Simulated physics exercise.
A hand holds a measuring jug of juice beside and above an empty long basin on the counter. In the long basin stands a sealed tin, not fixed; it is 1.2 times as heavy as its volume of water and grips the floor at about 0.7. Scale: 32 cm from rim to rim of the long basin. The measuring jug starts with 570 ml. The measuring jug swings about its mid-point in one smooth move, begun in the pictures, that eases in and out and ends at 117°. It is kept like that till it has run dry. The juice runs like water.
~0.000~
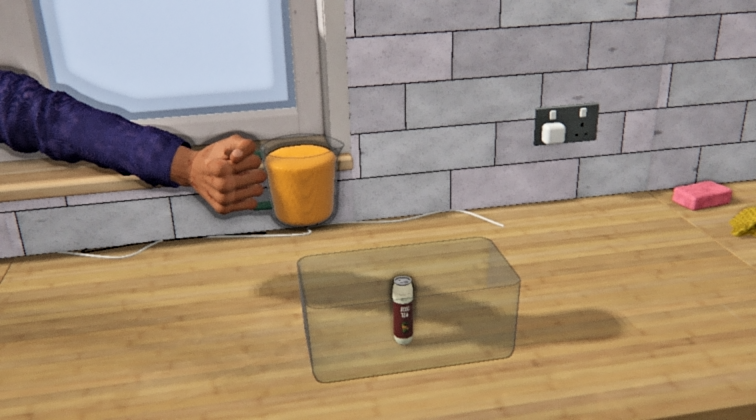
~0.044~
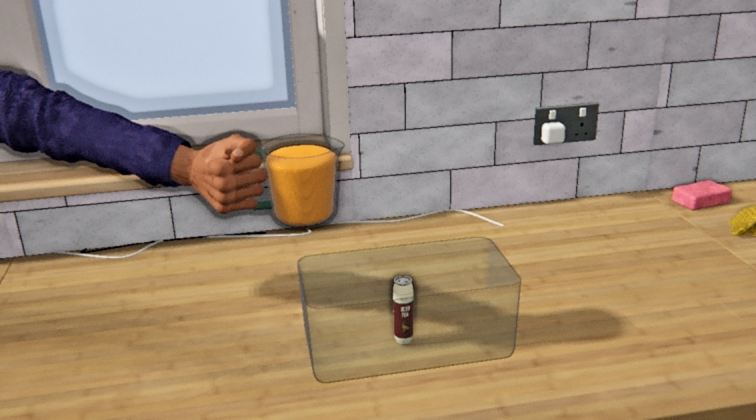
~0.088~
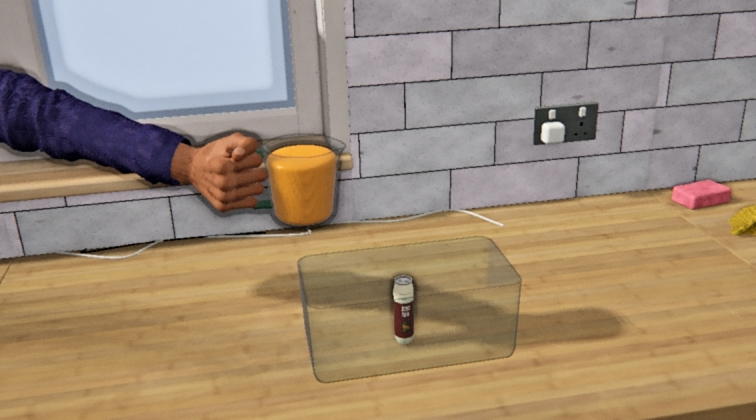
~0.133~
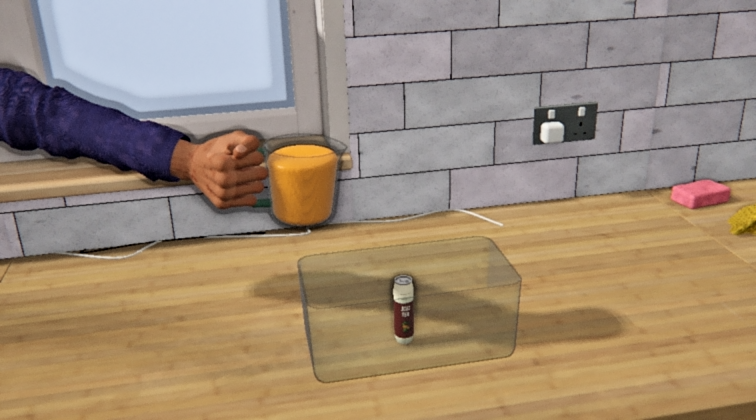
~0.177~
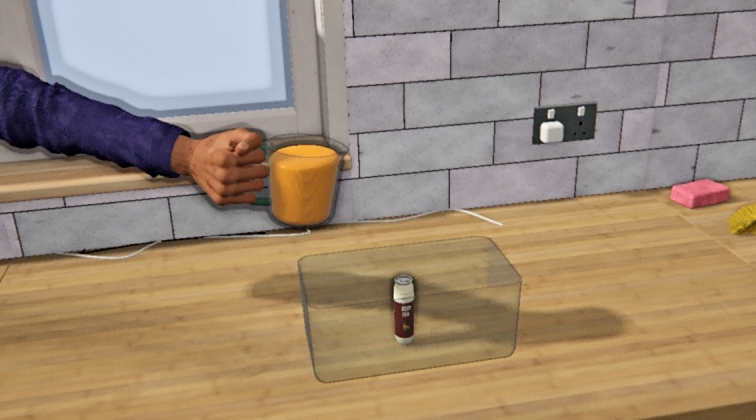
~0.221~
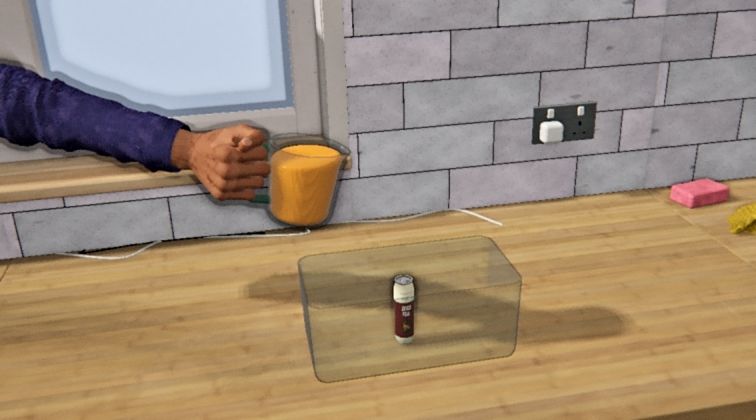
A hand in a dark purple sleeve reaches in from the left beside a window, holding a measuring jug of orange juice above a pale wooden counter, seen from slightly above. A clear, long basin with a small dark red, white-topped tin sits in front, with a socket, pink sponge and grey brick wall behind. The jug slowly tilts slightly rightward while the camera stays practically still.
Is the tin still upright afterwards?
The tin topples.
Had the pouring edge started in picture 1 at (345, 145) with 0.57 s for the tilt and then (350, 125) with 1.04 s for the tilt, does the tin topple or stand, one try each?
First it topples; then it remains upright.
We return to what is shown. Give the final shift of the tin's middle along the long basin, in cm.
About 9.0 cm.
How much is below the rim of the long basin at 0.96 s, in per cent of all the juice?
Some 72 per cent.
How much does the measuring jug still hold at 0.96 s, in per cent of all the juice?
About 12 per cent.
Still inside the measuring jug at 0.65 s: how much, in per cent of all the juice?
Some 72 per cent.
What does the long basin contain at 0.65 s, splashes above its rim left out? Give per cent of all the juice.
About 6 per cent.
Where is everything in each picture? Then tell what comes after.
In the first picture, it leans 0°; its right rim is at (344, 143); the juice meets the walls at (265, 159) and (335, 152); the long basin's rim runs from (302, 283) to (505, 260); the tin's top is at (403, 283).
In the second picture, it leans 0°; its right rim is at (345, 143); the juice meets the walls at (265, 158) and (336, 152).
In the third picture, it leans 2°; its right rim is at (346, 144); the juice meets the walls at (266, 158) and (336, 153).
In the fourth picture, it leans 4°; its right rim is at (347, 145); the juice meets the walls at (267, 158) and (337, 153).
In the fifth picture, it leans 7°; its right rim is at (349, 148); the juice meets the walls at (268, 158) and (340, 153).
In the sixth picture, it leans 11°; its right rim is at (351, 150); the juice meets the walls at (270, 159) and (343, 153).
Then, 0.65 s in, the tilt is 71° and 72 per cent is still to pour; the tin stands where it began.
Then, 0.96 s in, the tilt is 110° and 11 per cent is still to pour; the tin stands where it began.
Then, 1.28 s in, the tilt is 117° and 0 per cent is still to pour; the tin leans 32°.
Then, 1.64 s in, the tilt is 117° and 0 per cent is still to pour; the tin lies on its side.
Finally, the tin lies on its side.
